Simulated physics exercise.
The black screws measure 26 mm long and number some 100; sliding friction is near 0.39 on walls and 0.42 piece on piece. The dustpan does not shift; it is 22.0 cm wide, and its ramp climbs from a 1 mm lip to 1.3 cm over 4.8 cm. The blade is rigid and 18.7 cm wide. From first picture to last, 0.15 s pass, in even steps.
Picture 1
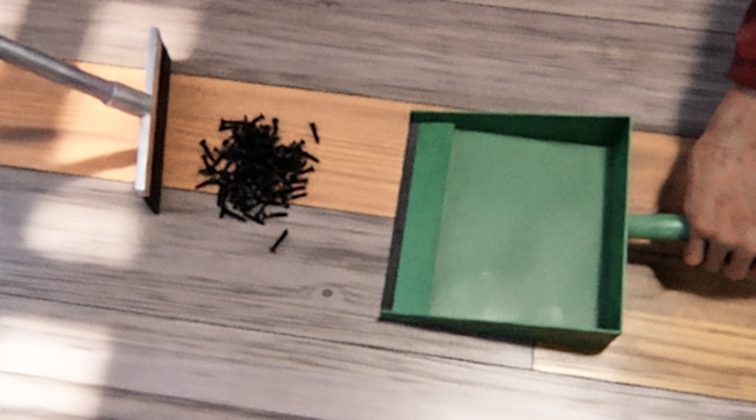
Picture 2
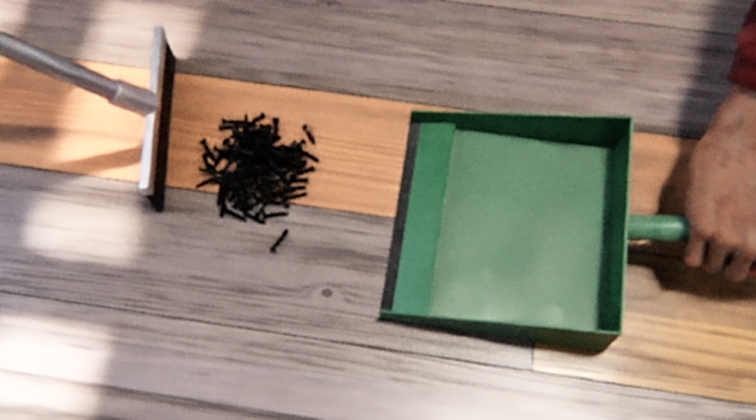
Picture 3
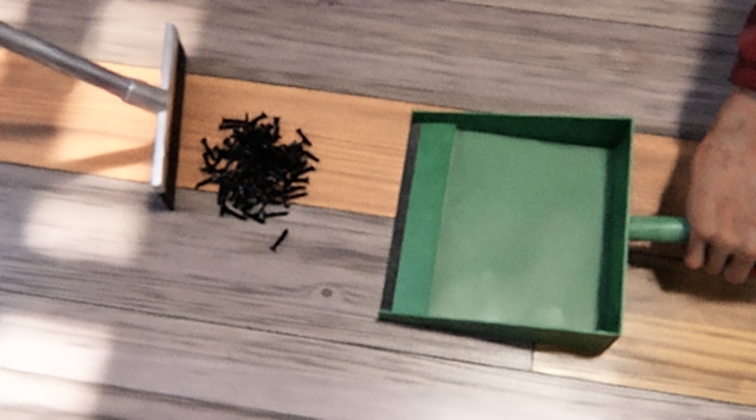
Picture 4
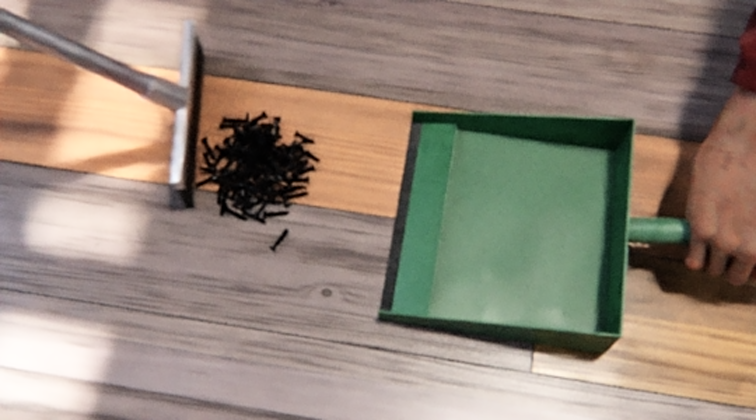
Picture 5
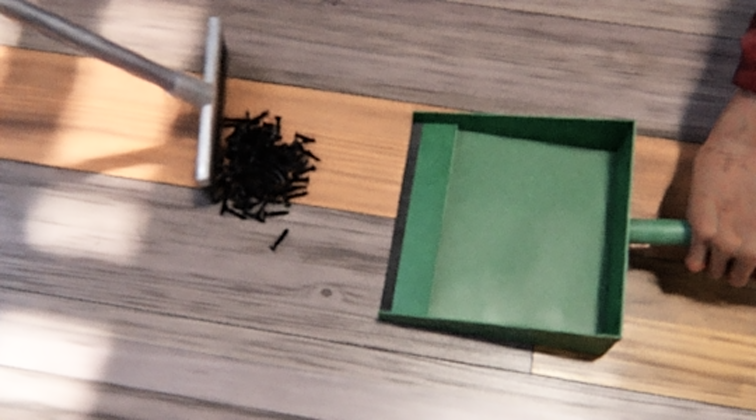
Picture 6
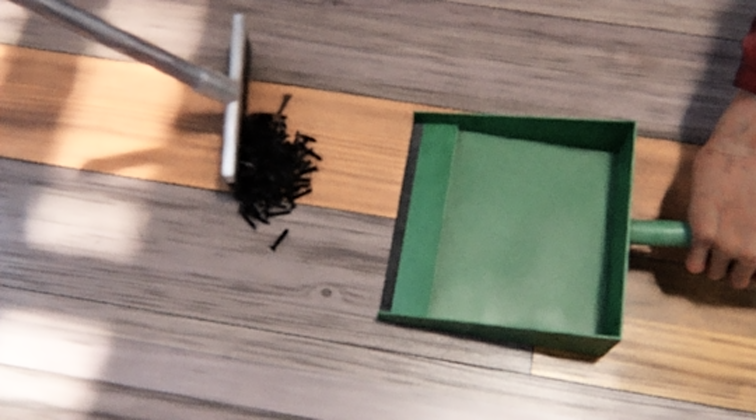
A hand holds a green dustpan still while a blade pushes black screws right.
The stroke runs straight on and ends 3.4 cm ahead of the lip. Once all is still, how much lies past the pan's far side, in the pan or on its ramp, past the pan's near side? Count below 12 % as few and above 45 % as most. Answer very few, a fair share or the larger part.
Past the pan's far side: A fair share; in the pan or on its ramp: A fair share; past the pan's near side: Very few.
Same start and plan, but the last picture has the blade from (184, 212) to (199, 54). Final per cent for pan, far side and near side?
Pan 5, far 0, near 0.
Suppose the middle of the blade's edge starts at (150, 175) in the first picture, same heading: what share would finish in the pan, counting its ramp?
About 35 per cent.
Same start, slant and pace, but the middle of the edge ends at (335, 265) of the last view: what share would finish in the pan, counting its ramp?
About 15 per cent.
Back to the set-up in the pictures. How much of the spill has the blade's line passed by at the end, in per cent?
About 10 per cent.
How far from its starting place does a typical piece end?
Roughly 16 cm.
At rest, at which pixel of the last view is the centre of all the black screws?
Near (405, 155).
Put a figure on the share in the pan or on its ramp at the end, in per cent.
Roughly 30 per cent.
Then, 0.10 s after the last picture, middle of the blade 10 cm from the lip; 0 % over the lip, far side 5 %, near side 0 %.
Then, 0.16 s after the last picture, middle of the blade 6 cm from the lip; 0 % over the lip, far side 10 %, near side 0 %.
Then, 0.37 s after the last picture, middle of the blade 5 cm from the lip; 35 % over the lip, far side 15 %, near side 0 %.
In the end, far side 15 %, pan 30 %, near side 0 %, in front of the lip or behind the blade 50 %.
